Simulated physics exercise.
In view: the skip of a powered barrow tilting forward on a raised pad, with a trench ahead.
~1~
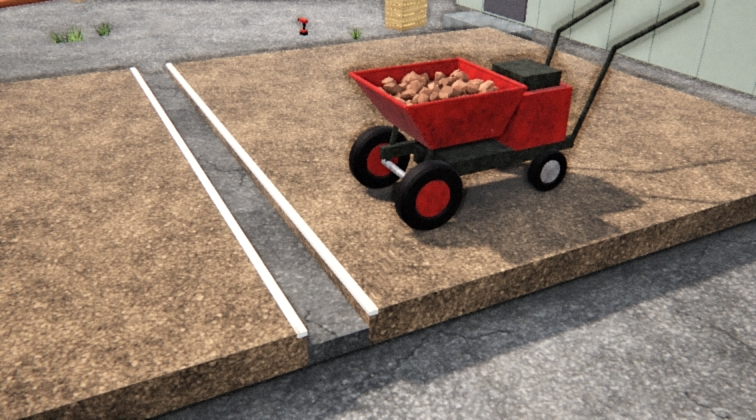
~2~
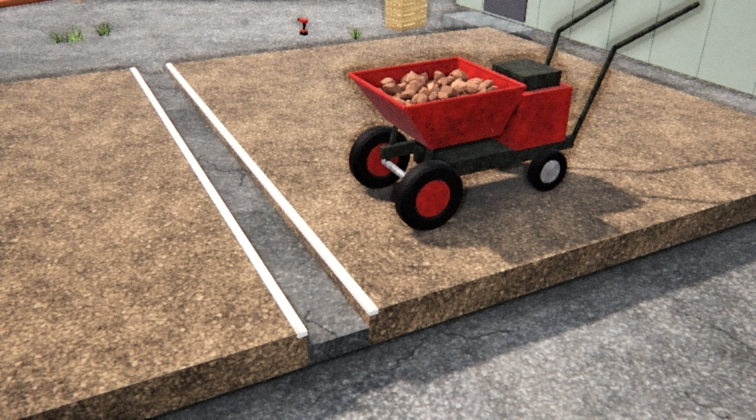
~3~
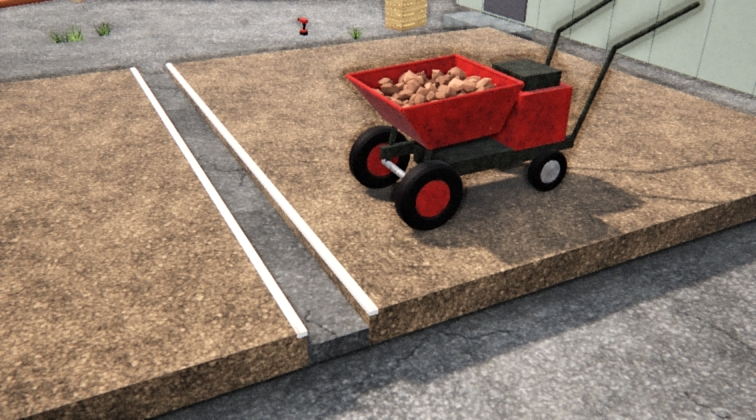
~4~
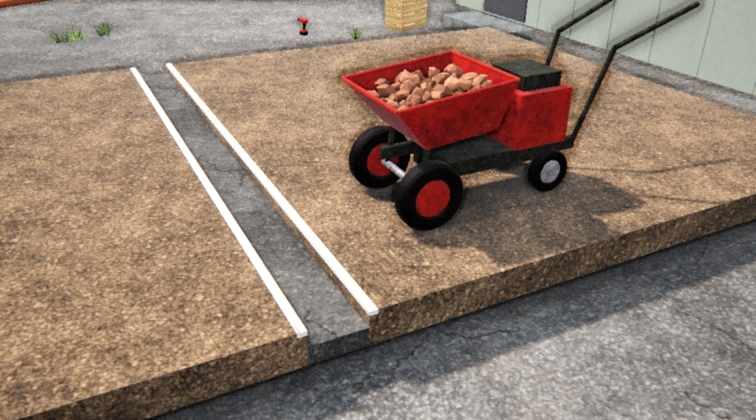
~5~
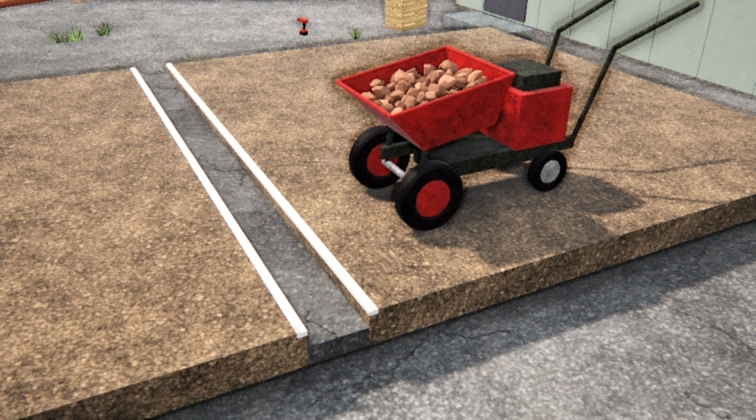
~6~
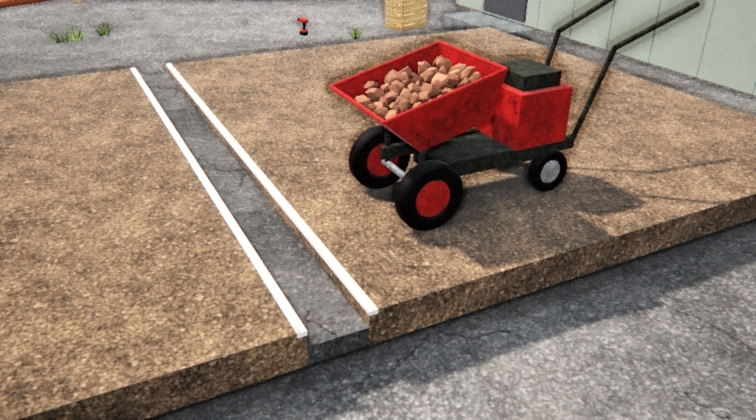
Red skip of a powered barrow, loaded with brown rubble, tilting slightly forward on a raised pad beside a shallow, white-edged trench.
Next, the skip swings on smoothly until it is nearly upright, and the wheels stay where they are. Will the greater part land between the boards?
In the trench: Over half.
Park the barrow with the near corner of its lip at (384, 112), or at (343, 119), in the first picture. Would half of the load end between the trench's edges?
The first try: More than half. The second: Not half.
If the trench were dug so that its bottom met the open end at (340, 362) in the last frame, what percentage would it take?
Near 100 %.
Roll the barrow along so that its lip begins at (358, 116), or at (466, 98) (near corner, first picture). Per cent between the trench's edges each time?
About 40 and 30 per cent.
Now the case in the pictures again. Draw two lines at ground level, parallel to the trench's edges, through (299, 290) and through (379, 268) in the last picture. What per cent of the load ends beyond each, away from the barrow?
First some 30, then 90 per cent.
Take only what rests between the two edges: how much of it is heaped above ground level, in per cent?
It comes to 45 per cent or so.
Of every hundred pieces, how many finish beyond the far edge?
Close to 10 per cent.
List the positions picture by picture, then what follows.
The first frame shows lip of the skip at (407, 108), level; top of the load at (442, 97), lumps of rubble; first edge of the trench at (346, 276); far edge at (278, 295), the trench over half as wide as the skip, and shallow for its width.
The second frame shows lip of the skip at (406, 109), level; top of the load at (442, 96).
The third frame shows lip of the skip at (403, 110), tipped barely; top of the load at (454, 94).
The fourth frame shows lip of the skip at (398, 113), tipped barely; top of the load at (451, 92).
The fifth frame shows lip of the skip at (392, 117), tipped a little; top of the load at (462, 79).
The sixth frame shows lip of the skip at (385, 123), tipped a little; top of the load at (441, 83); first edge of the trench at (346, 276); far edge at (278, 295).
Soon, skip tipped steeply; all in the skip.
A while on, skip tipped right over; most in the skip; a stray few short of the trench; a small part in or heaped over the trench; a stray few falling.
Towards the end, skip tipped right over; a small part in the skip; a small part short of the trench; about two thirds in or heaped over the trench; a small part beyond it.
Finally, skip tipped right over; a small part in the skip; a small part short of the trench; most in or heaped over the trench; a small part beyond it.
